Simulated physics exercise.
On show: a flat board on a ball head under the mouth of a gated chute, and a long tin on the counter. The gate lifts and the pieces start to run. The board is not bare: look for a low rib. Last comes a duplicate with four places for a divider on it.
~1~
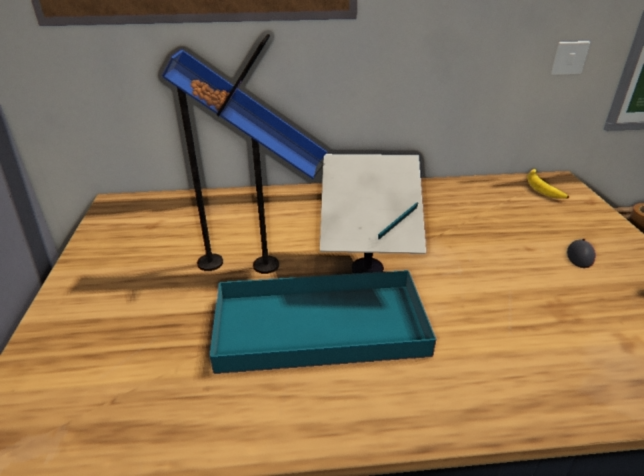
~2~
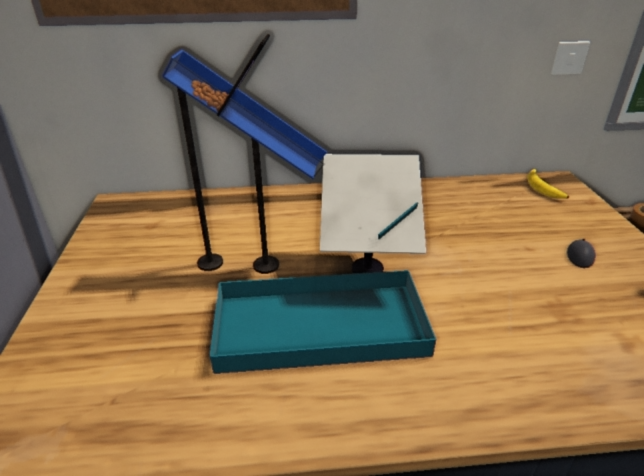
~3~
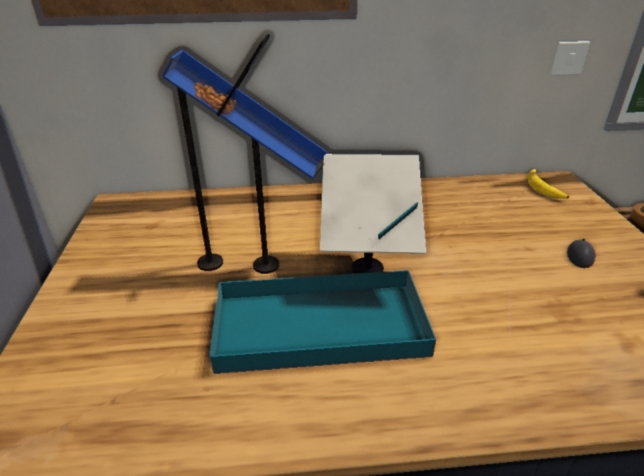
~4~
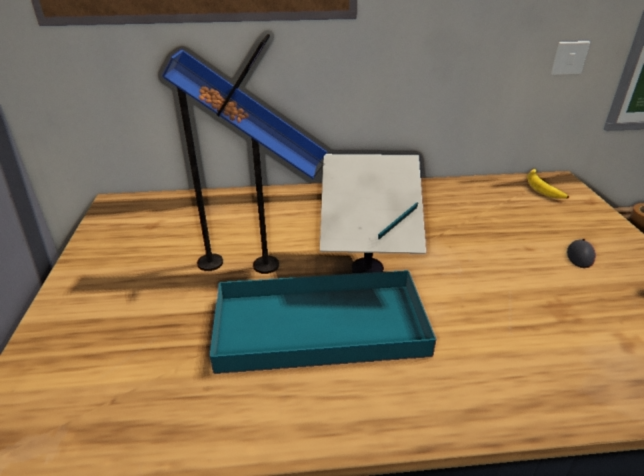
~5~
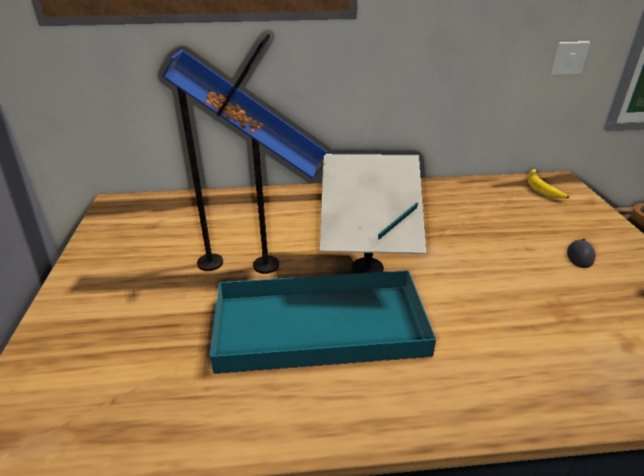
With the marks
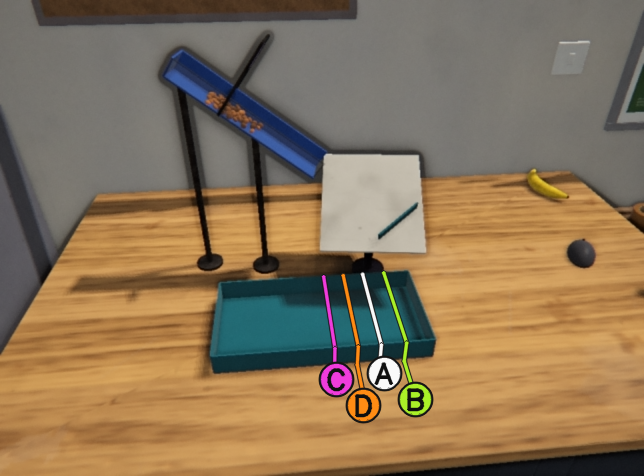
Small brown pieces slide down a sloping blue chute, slipping under a raised black gate.
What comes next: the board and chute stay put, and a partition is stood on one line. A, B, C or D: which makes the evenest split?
Choose A.
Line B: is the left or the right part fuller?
Left.
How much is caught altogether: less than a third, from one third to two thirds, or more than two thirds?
About that: More than two thirds.
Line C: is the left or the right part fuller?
The right side.
On the marked copy, line A crosses the front rim at (381, 343); line B crosses the front rim at (406, 341); line C crosses the front rim at (334, 347); line D crosses the front rim at (358, 345).
With A, of what is caught, about two thirds on the left of the divider, about a third on the right.
With B, of what is caught, all on the left of the divider, none on the right.
With C, of what is caught, none on the left of the divider, all on the right.
With D, of what is caught, a small part on the left of the divider, nearly all on the right.
